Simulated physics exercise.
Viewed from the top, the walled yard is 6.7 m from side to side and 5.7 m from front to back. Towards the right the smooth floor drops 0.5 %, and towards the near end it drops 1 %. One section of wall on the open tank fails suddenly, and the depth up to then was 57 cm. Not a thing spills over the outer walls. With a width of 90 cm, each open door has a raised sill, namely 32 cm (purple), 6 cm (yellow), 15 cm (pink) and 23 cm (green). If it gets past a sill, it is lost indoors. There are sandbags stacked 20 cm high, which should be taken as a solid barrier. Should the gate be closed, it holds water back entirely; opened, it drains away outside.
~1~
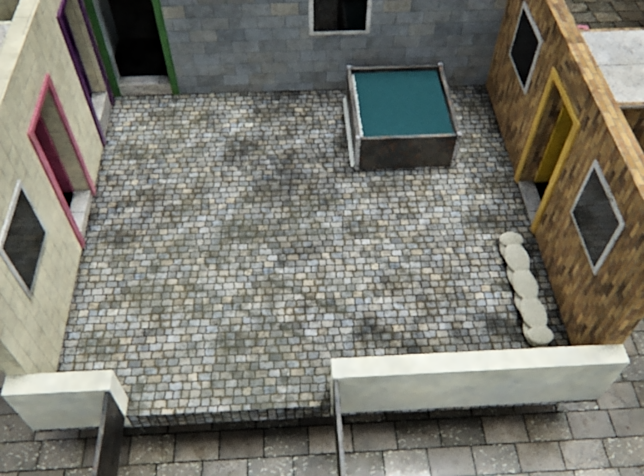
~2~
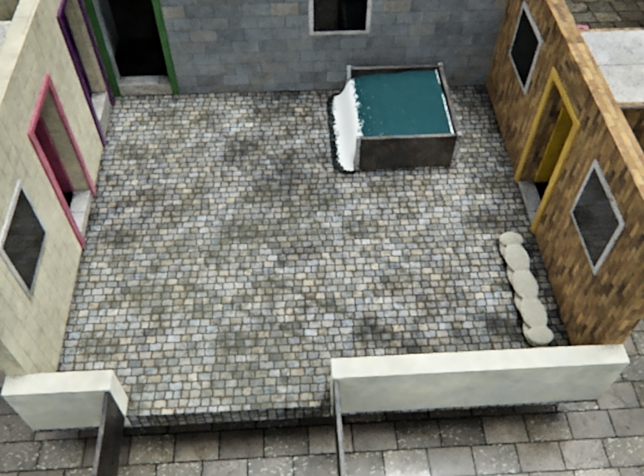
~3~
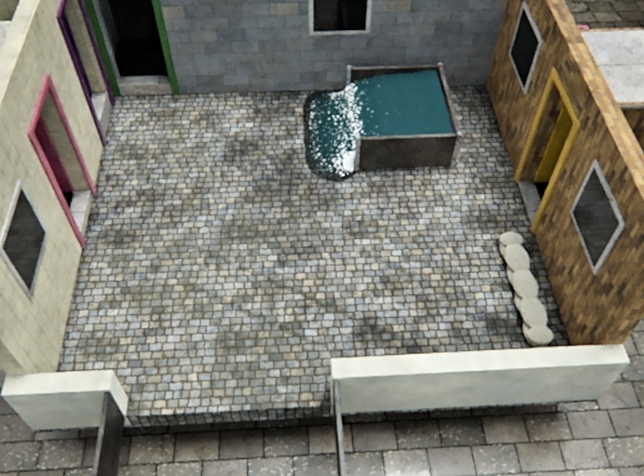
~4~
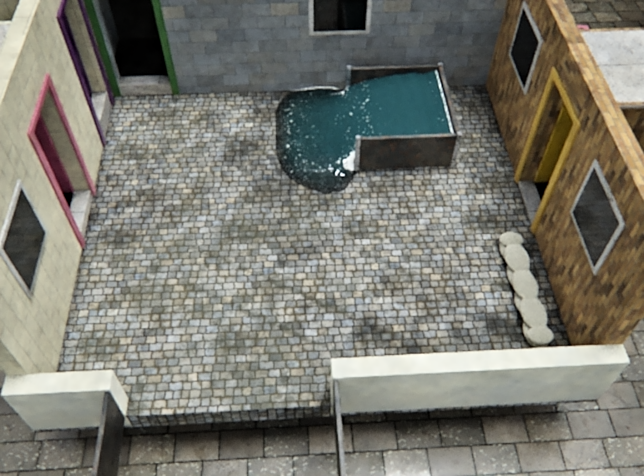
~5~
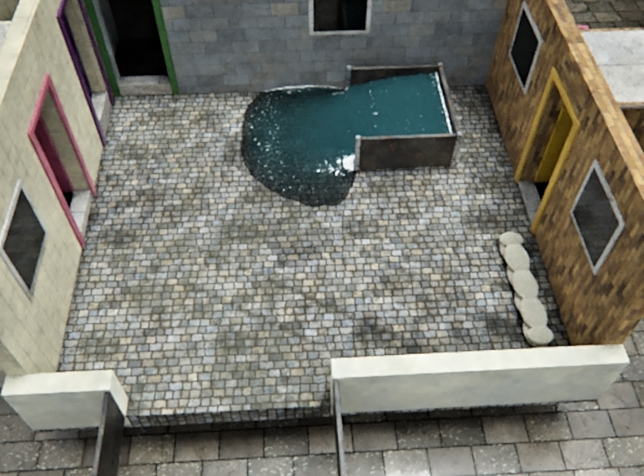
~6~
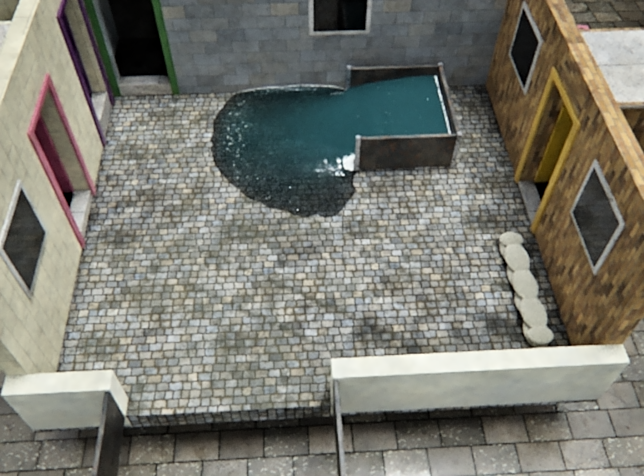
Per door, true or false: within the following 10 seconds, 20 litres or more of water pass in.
Purple door: False. Yellow door: False. Pink door: False. Green door: False.
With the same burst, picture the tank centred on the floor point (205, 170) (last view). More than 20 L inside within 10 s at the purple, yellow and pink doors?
Purple: Within limit; yellow: Within limit; pink: Beyond limit.
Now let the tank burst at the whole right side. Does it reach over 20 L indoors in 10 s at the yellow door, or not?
Yellow: Exceeds.
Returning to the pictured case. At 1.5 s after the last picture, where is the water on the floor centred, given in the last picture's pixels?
At roughly (257, 144).
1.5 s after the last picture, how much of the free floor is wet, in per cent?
I'd say around 40 %.
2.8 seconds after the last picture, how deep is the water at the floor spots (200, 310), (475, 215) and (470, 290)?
Roughly 1, 0 and 0 cm, in turn.
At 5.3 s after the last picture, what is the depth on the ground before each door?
Purple 5 cm, yellow 0 cm, pink 5 cm, green 5 cm.
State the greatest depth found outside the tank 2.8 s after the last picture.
I'd put it at close to 24 cm.
Then, 0.7 s after the last picture water covers 35 % of the floor and is deepest (20 cm) near (345, 150); purple door 10 cm at the sill, 0 L in, yellow door not reached, pink door not reached, green door 5 cm at the sill, 0 L in.
Then, 1.5 s after the last picture water covers 40 % of the floor and is deepest (32 cm) near (121, 113); purple door 31 cm at the sill, 0 L in, yellow door not reached, pink door 17 cm at the sill, 0 L in, green door 16 cm at the sill, 0 L in.
Then, 2.8 s after the last picture water covers 50 % of the floor and is deepest (24 cm) near (51, 401); purple door 17 cm at the sill, 0 L in, yellow door not reached, pink door 13 cm at the sill, 3 L in, green door 17 cm at the sill, 3 L in.
Then, 5.3 s after the last picture water covers 60 % of the floor and is deepest (14 cm) near (51, 401); purple door 5 cm at the sill, 0 L in, yellow door not reached, pink door 5 cm at the sill, 3 L in, green door 5 cm at the sill, 3 L in.
Then, 9.3 s after the last picture water covers 75 % of the floor and is deepest (10 cm) near (569, 375); purple door 1 cm at the sill, 0 L in, yellow door not reached, pink door 2 cm at the sill, 3 L in, green door 1 cm at the sill, 3 L in.
